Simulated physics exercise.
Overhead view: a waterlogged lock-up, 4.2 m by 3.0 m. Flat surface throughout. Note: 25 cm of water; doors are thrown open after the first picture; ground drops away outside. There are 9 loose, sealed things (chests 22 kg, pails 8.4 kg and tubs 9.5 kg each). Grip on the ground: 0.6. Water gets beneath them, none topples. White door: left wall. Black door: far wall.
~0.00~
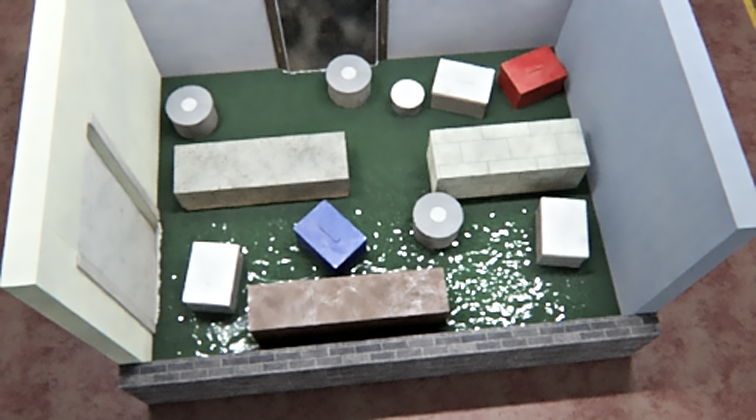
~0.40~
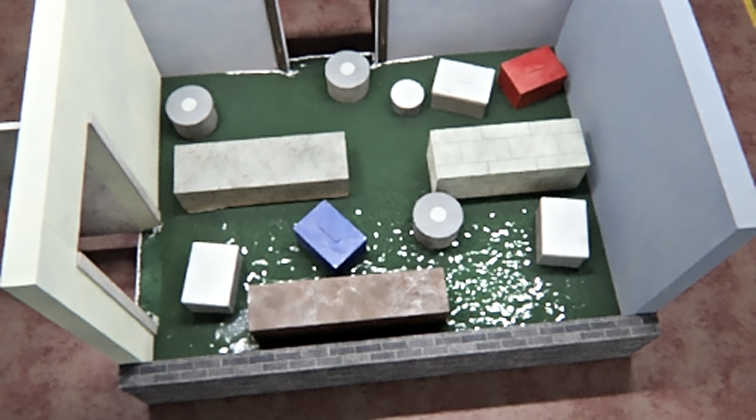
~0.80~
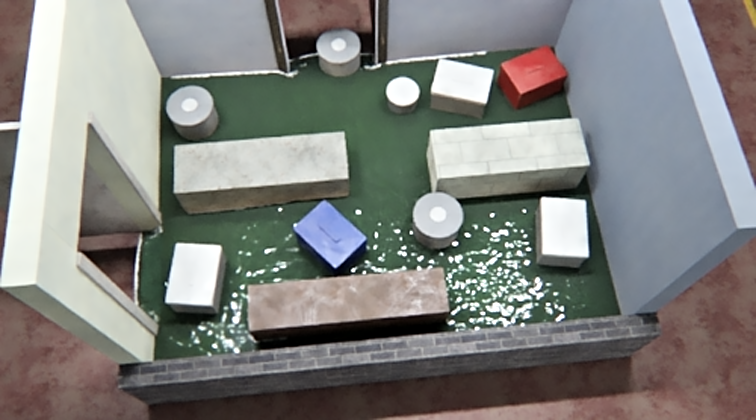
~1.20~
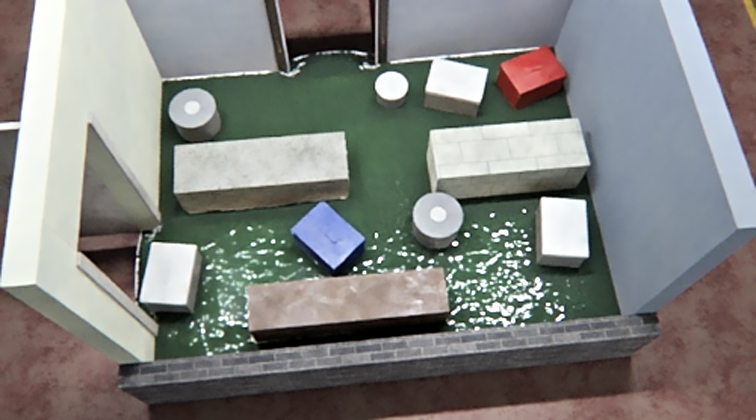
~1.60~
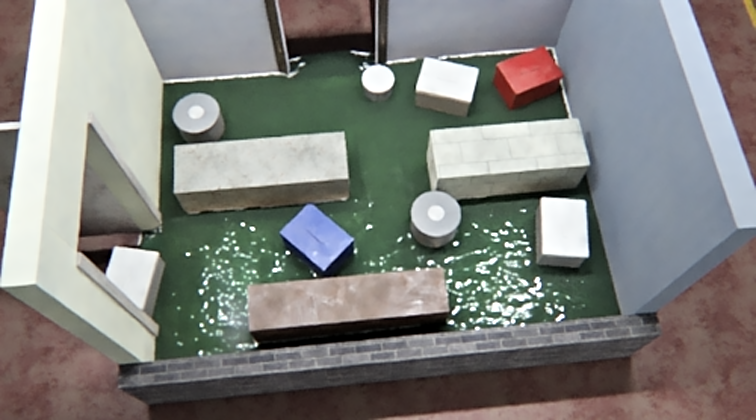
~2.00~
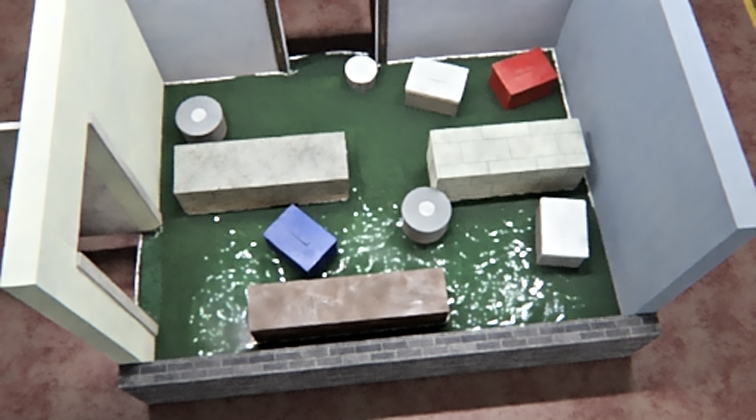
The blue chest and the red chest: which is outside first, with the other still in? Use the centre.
I would say the blue one is outside first.
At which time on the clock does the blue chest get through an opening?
That happens at about 4.5 s.
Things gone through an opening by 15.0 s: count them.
That makes 6 by then.
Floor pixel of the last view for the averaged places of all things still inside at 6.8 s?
(363, 187).
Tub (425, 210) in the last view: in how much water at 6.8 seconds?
13 cm.
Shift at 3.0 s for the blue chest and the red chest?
I'd say about 80 and 20 centimetres.
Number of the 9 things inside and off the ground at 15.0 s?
1 at that moment.
After 3.0 s the blue chest is near (251, 244), 0.7 m from its start, afloat; the red chest is near (517, 70), 0.2 m from its start, afloat; 3 of 9 are out; 6 afloat.
After 6.8 s the blue chest has gone out (at 4.6 s); the red chest is near (455, 73), 0.8 m from its start, afloat; 5 of 9 are out; 4 afloat.
After 11.0 s the blue chest has gone out (at 4.6 s); the red chest is near (425, 74), 1.1 m from its start, aground; 5 of 9 are out; 2 afloat.
After 15.0 s the blue chest has gone out (at 4.6 s); the red chest is near (425, 74), 1.1 m from its start, aground; 6 of 9 are out; 1 afloat.
